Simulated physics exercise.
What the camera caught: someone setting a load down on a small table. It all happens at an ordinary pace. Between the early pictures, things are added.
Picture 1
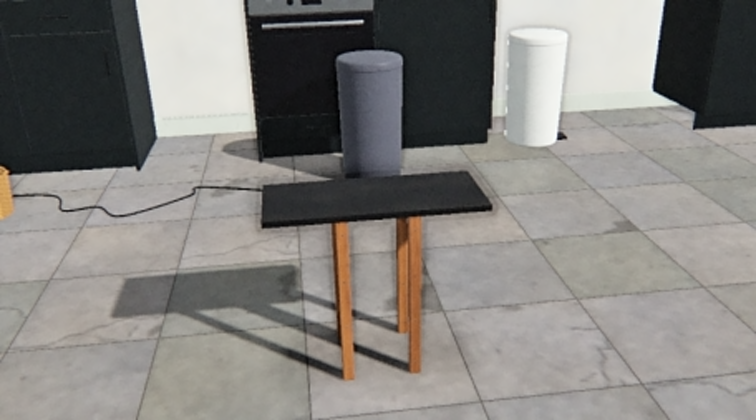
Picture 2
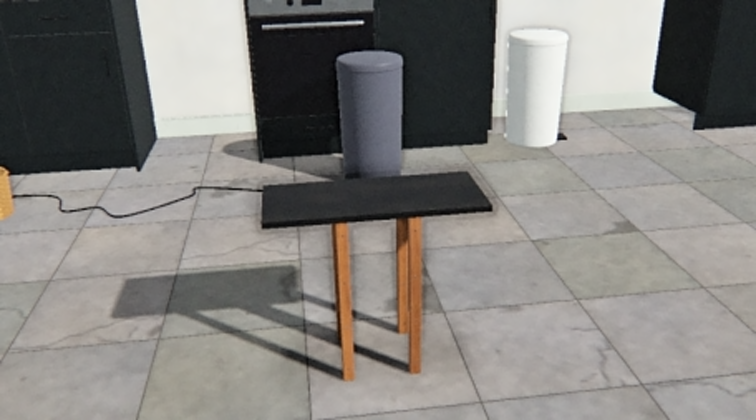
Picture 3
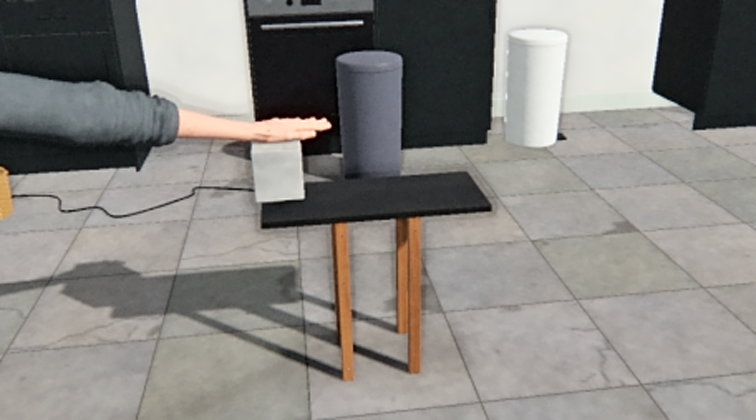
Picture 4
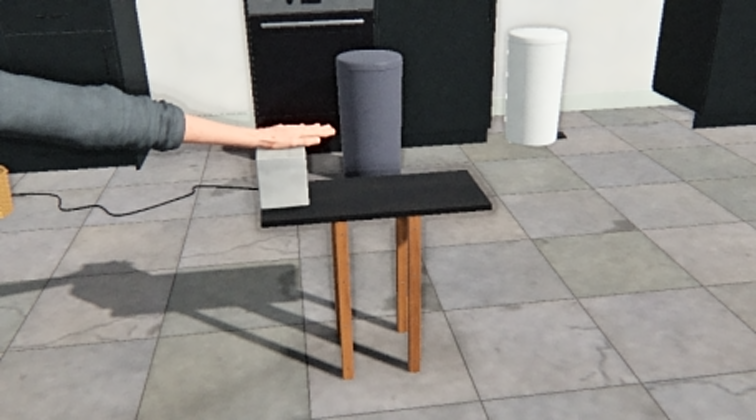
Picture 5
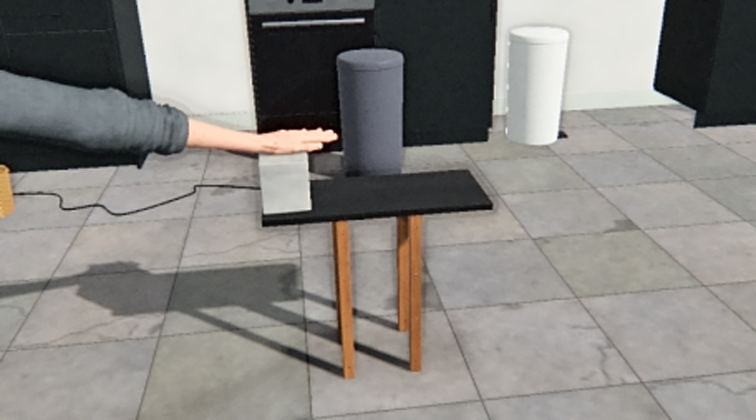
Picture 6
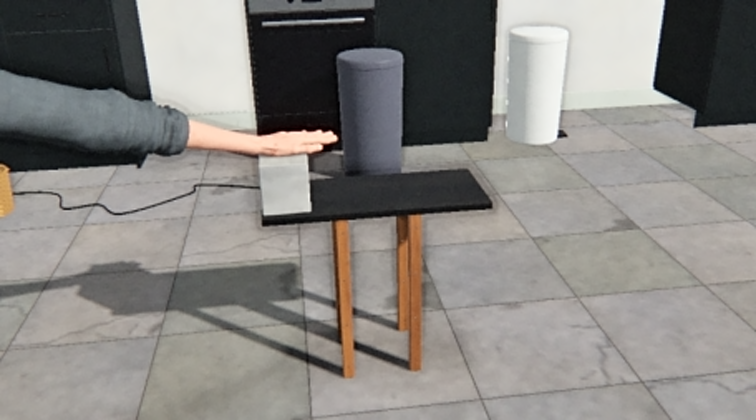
A hand reaching in from the left, lowering a pale grey block onto the left end of a small black table and keeping hold.
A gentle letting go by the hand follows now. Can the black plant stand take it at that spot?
Once let go, it will keel over.
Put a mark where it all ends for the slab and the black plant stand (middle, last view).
The slab around (12, 367); the black plant stand around (172, 286).
Then, 0.62 s past the last view, black plant stand leaning 18° off how it started near (313, 197).
Then, 0.82 s past the last view, black plant stand leaning 45° off how it started near (235, 230).
Then, 0.92 s past the last view, black plant stand leaning 67° off how it started near (191, 279).
Finally, the black plant stand tips up, near (172, 286).
